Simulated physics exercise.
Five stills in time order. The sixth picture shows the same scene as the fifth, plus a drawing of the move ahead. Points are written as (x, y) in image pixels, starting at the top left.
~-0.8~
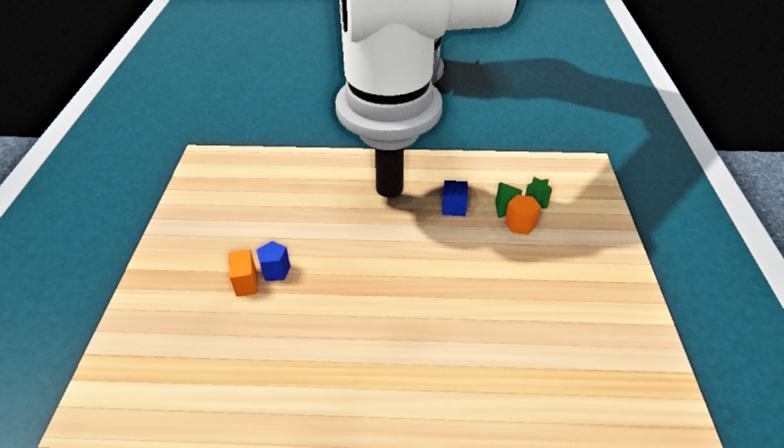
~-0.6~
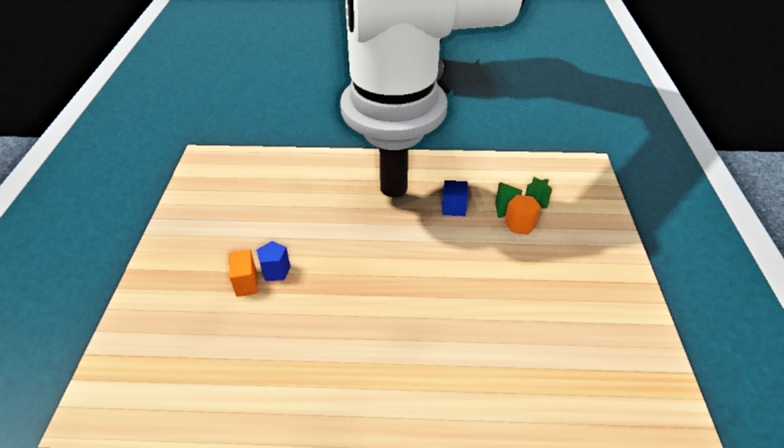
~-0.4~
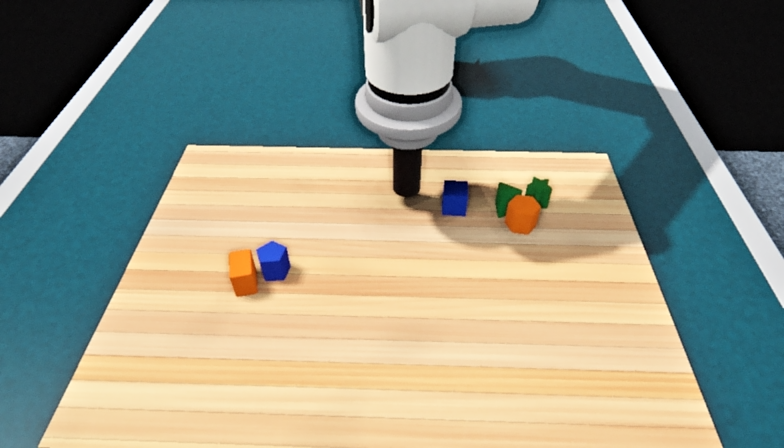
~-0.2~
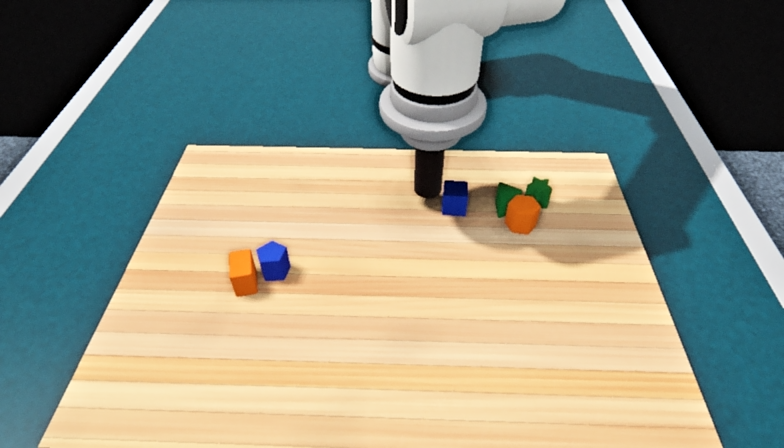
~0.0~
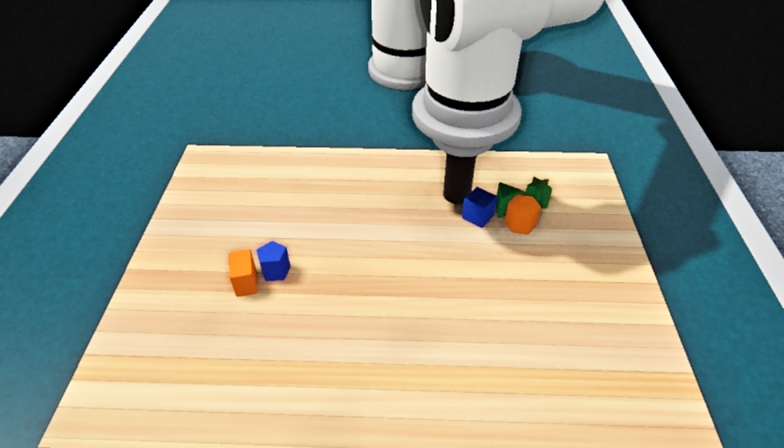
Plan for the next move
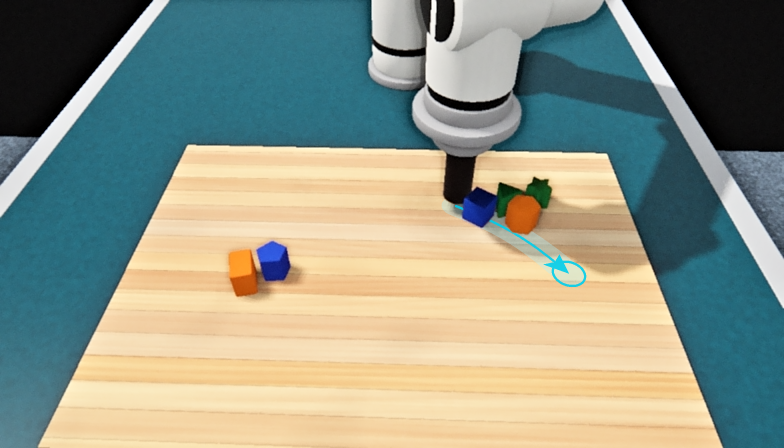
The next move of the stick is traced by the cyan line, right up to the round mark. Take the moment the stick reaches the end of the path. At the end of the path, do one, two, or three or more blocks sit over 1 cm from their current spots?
Blocks moved: Two.
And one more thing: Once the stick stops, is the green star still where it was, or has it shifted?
Answer: Unmoved.
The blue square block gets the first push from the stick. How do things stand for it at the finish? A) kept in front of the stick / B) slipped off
It's A.
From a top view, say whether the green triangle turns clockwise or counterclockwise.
The turn is anti-clockwise.
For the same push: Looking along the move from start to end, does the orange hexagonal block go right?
No.
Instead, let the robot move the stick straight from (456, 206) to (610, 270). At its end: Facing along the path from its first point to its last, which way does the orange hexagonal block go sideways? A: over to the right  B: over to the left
B (over to the left)
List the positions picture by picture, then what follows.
In the first frame, stick's lower end at (390, 189); blue square block at (456, 188); green triangle at (508, 189); orange hexagonal block at (525, 204); green star at (540, 184).
In the second frame, stick at (394, 189); blocks still.
In the third frame, stick at (407, 188); blocks still.
In the fourth frame, stick at (428, 190); blocks still.
In the fifth frame, stick at (457, 195); blue square block at (481, 197); green triangle at (508, 189); orange hexagonal block at (525, 204); green star at (540, 184).
Drawn move, from (456, 206) through (514, 233) to (569, 274).
On the path given first. One third of the way, stick at (497, 212); blue square block at (523, 216); green triangle at (511, 189), turned 30° anticlockwise; orange hexagonal block at (553, 211), turned 45° anticlockwise.
Two thirds of the way, stick at (536, 235); blue square block at (564, 239); green triangle at (512, 190), turned 40° anticlockwise; orange hexagonal block at (558, 212), turned 75° anticlockwise.
At the end, stick at (573, 263); blue square block at (607, 265), turned 20° anticlockwise; green triangle at (512, 190), turned 40° anticlockwise; orange hexagonal block at (559, 212), turned 75° anticlockwise; green star still.
